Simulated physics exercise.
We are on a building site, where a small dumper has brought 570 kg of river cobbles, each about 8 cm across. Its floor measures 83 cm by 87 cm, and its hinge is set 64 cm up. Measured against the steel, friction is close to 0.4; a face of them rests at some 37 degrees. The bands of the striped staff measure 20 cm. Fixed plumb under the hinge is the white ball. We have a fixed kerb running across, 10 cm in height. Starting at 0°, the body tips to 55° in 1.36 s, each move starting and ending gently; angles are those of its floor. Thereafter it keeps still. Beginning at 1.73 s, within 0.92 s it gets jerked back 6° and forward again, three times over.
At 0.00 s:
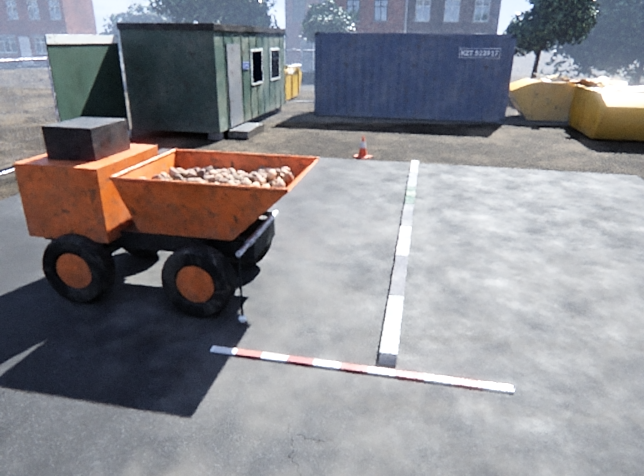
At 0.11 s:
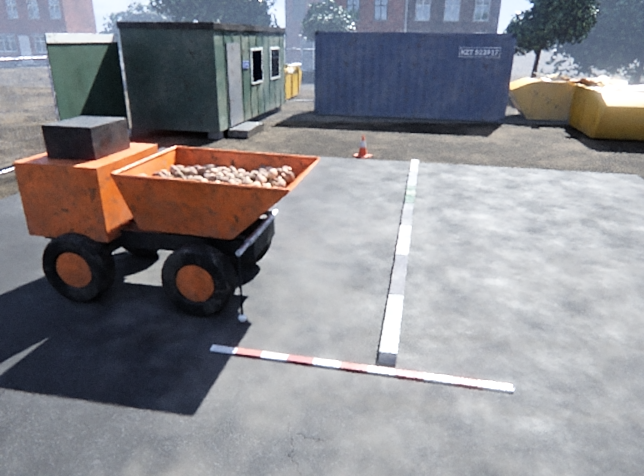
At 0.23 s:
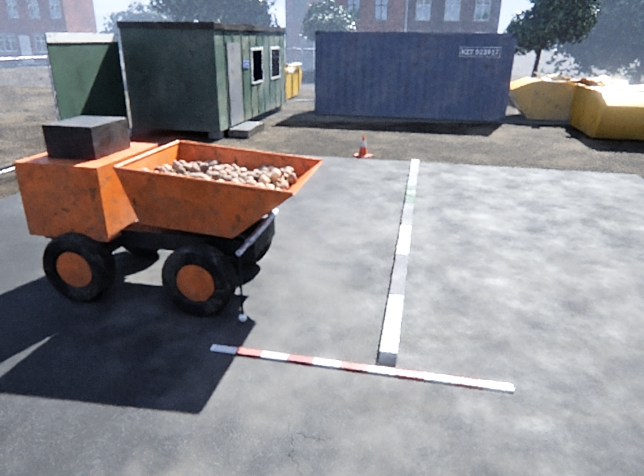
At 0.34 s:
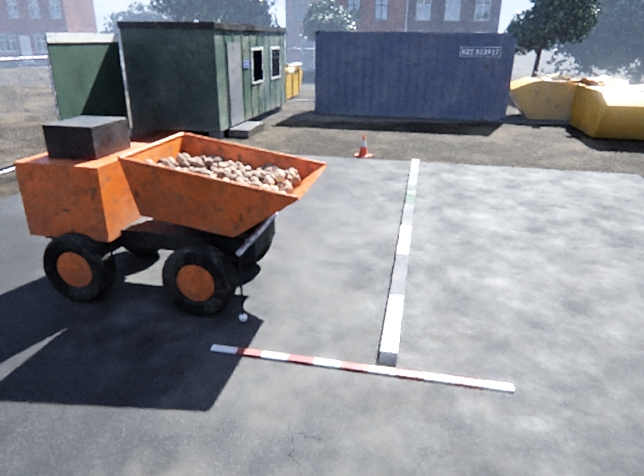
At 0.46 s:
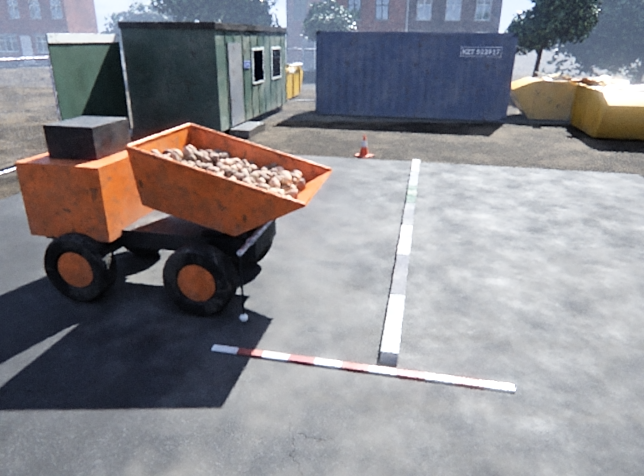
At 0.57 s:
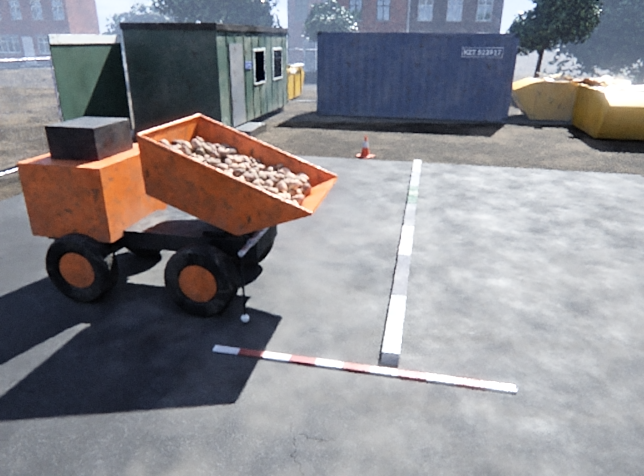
The orange dumper's body, loaded with river cobbles, tilts steadily upward, its rear rising highest.
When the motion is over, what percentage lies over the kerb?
Close to 15 percent.
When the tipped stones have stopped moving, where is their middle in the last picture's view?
Resting centre: About (364, 292).
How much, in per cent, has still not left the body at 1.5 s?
Around 95 percent of the load.
After 1.0 s the floor is at 46°; 100 % in the body; the foremost stones are at (314, 225).
After 1.5 s the floor is at 55°; 95 % in the body, 5 % on this side of the kerb; the foremost stones are at (363, 259).
After 3.1 s the floor is at 55°; 31 % in the body, 57 % on this side of the kerb, 12 % over the kerb; the foremost stones are at (517, 292).
After 5.7 s the floor is at 55°; 7 % in the body, 80 % on this side of the kerb, 13 % over the kerb; the foremost stones are at (519, 291).
